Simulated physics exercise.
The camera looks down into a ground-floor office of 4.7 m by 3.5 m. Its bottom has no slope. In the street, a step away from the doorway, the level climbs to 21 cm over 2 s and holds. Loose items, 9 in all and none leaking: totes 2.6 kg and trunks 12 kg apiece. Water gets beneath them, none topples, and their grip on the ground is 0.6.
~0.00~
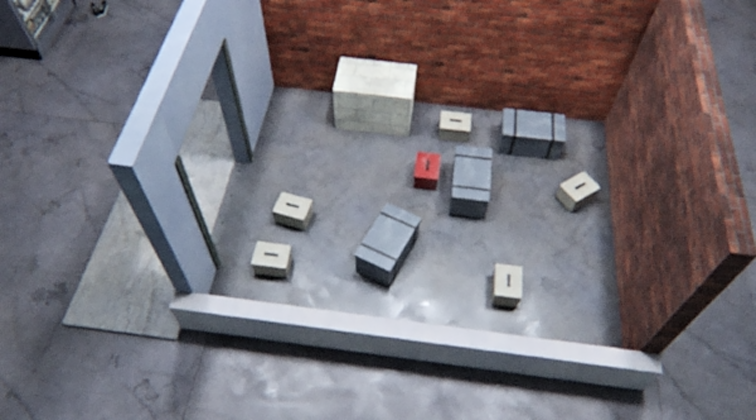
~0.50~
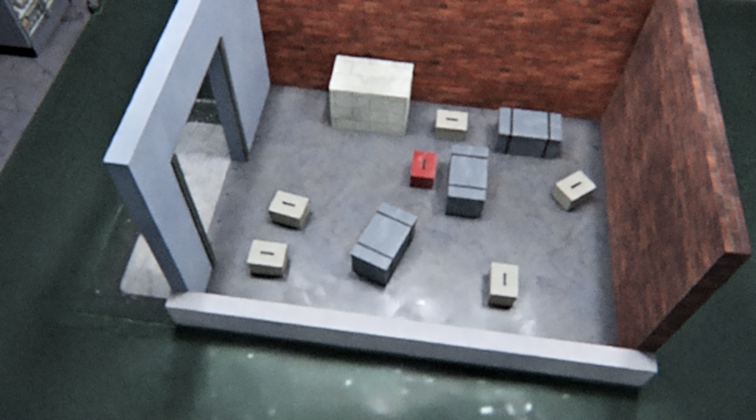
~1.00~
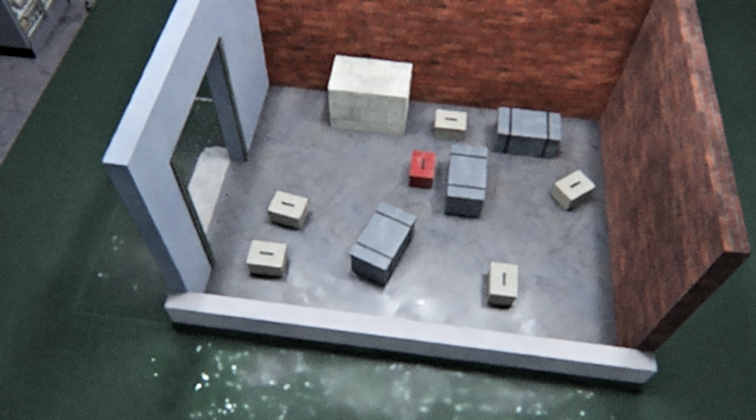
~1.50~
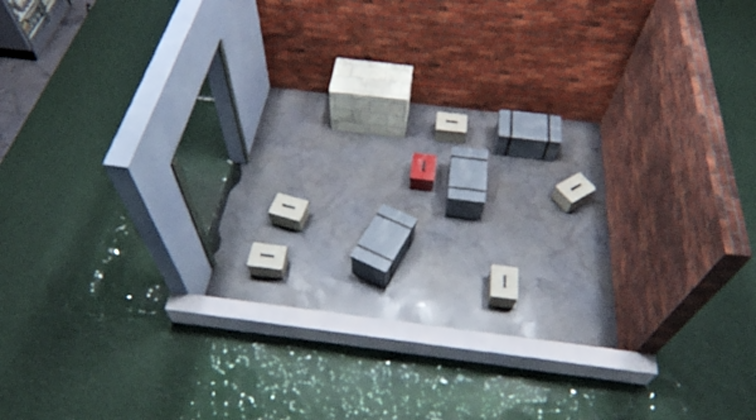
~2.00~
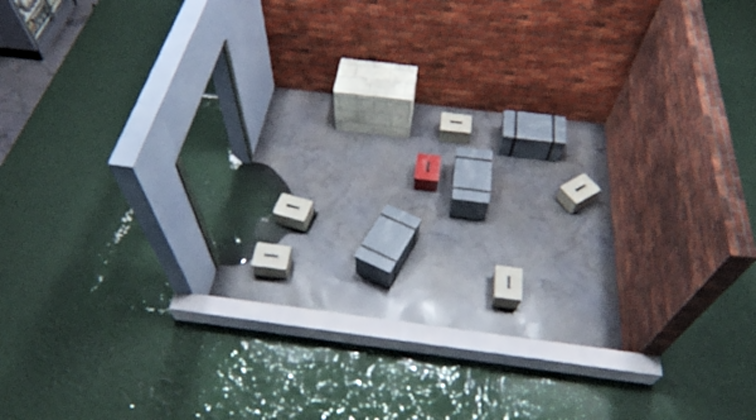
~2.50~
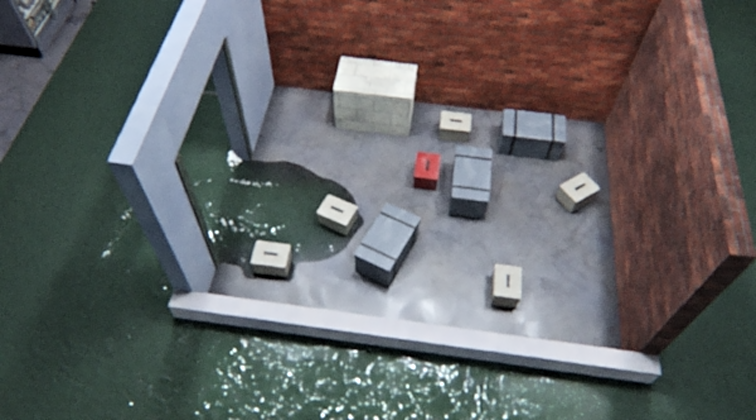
Ground-floor office seen from above, green water surrounding it, then spreading in through the left doorway and shifting one pale box rightward.
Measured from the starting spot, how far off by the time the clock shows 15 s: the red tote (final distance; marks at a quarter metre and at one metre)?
Red tote moves a short way.
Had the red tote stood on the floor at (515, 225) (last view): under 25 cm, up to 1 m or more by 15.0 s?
It ends far away.
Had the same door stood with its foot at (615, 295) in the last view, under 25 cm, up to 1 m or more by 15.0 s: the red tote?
In that case the red tote ends far away.
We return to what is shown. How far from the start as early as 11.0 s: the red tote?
Roughly 100 cm by then.
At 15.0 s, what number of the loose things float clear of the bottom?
9 of them.
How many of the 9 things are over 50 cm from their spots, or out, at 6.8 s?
By then 7.
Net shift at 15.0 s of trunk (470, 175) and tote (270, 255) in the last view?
In turn: 80 cm, 50 cm.
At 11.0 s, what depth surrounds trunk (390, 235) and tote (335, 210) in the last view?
About 15 and 13 cm.
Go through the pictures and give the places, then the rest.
The first frame shows the red tote at (428, 165), on the bottom; water covers 0.0 m2; 0 of 9 have shifted.
The second frame shows the red tote at (424, 164) rests on the ground; 0.0 m2 under water; 0 of 9 have shifted.
The third frame shows the red tote at (423, 164), on the bottom; 0.0 m2 under water; 0 of 9 have shifted.
The fourth frame shows the red tote at (424, 166) rests on the ground; water covers 0.0 m2; 0 of 9 have shifted.
The fifth frame shows the red tote at (428, 167), on the bottom; 0.8 m2 under water; 0 of 9 have shifted.
The sixth frame shows the red tote at (428, 165), on the bottom; water covers 1.8 m2; 1 of 9 have shifted.
After 3.5 s the red tote is near (442, 162), 0.2 m from its start, aground; 1 afloat.
After 6.8 s the red tote is near (531, 115), 1.6 m from its start, afloat; 8 afloat.
After 11.0 s the red tote is near (430, 104), 0.9 m from its start, afloat; 9 afloat.
After 15.0 s the red tote is near (424, 130), 0.5 m from its start, afloat; 9 afloat.
